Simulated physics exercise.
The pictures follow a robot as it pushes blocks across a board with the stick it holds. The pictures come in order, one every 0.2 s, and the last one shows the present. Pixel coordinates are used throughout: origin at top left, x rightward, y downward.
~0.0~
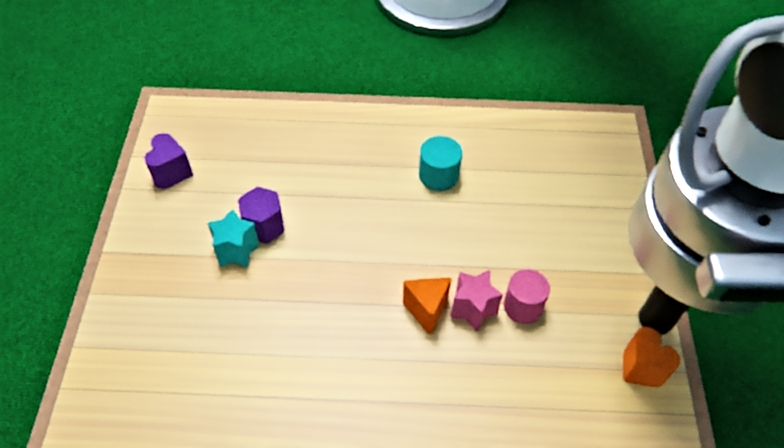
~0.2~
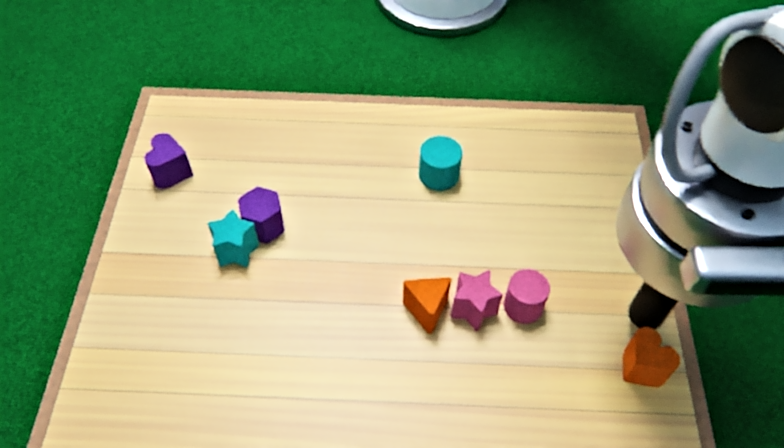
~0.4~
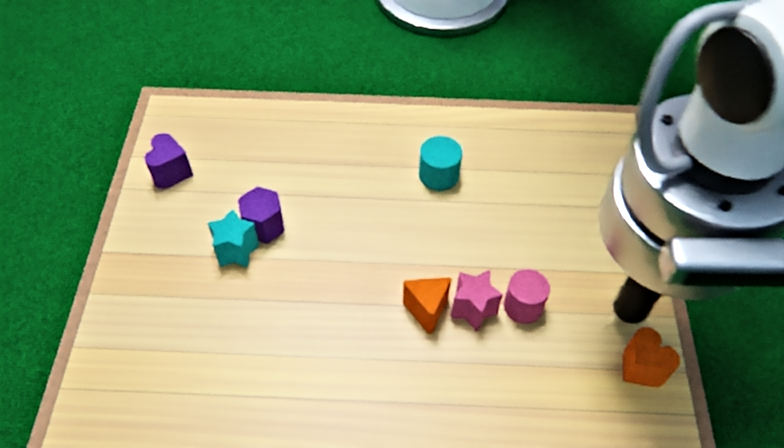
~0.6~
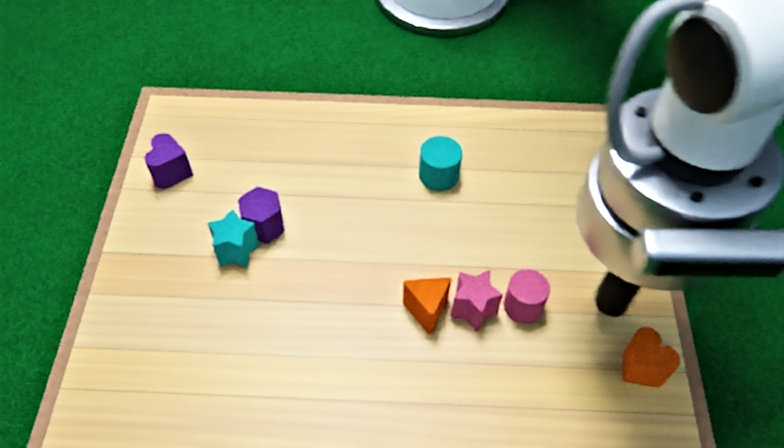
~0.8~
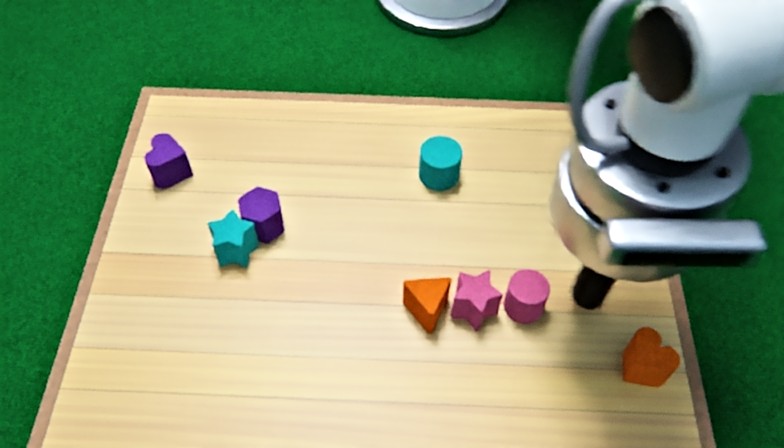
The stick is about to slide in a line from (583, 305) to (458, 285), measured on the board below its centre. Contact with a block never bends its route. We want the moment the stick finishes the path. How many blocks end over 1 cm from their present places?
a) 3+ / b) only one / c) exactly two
a: 3+.
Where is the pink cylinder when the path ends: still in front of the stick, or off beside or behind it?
It slips away.
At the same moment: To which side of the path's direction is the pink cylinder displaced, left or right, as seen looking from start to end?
Gets pushed left.
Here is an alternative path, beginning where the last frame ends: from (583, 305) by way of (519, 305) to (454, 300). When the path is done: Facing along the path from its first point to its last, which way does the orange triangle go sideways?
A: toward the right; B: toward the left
Correct choice: B.
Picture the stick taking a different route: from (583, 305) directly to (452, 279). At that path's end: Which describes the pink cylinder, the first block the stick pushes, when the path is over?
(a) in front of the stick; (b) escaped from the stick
b.
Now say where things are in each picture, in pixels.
In the first picture, stick's lower end (656, 320); orange triangle (429, 291); pink star block (478, 289); pink cylinder (530, 286); orange heart-shaped block (655, 350).
In the second picture, stick (645, 315); blocks still.
In the third picture, stick (630, 309); blocks still.
In the fourth picture, stick (611, 302); blocks still.
In the fifth picture, stick (588, 295); orange triangle (429, 291); pink star block (478, 289); pink cylinder (530, 286); orange heart-shaped block (655, 350).
The first path, step by step. One third of the way, stick (544, 288); pink star block (473, 291), turned 15° clockwise; pink cylinder (513, 289).
Two thirds of the way, stick (502, 281); orange triangle (404, 296); pink star block (443, 300), turned 15° clockwise; pink cylinder (480, 295).
At the end, stick (460, 274); orange triangle (401, 296), turned 15° clockwise; pink star block (440, 303), turned 20° clockwise; pink cylinder (478, 301); orange heart-shaped block still.
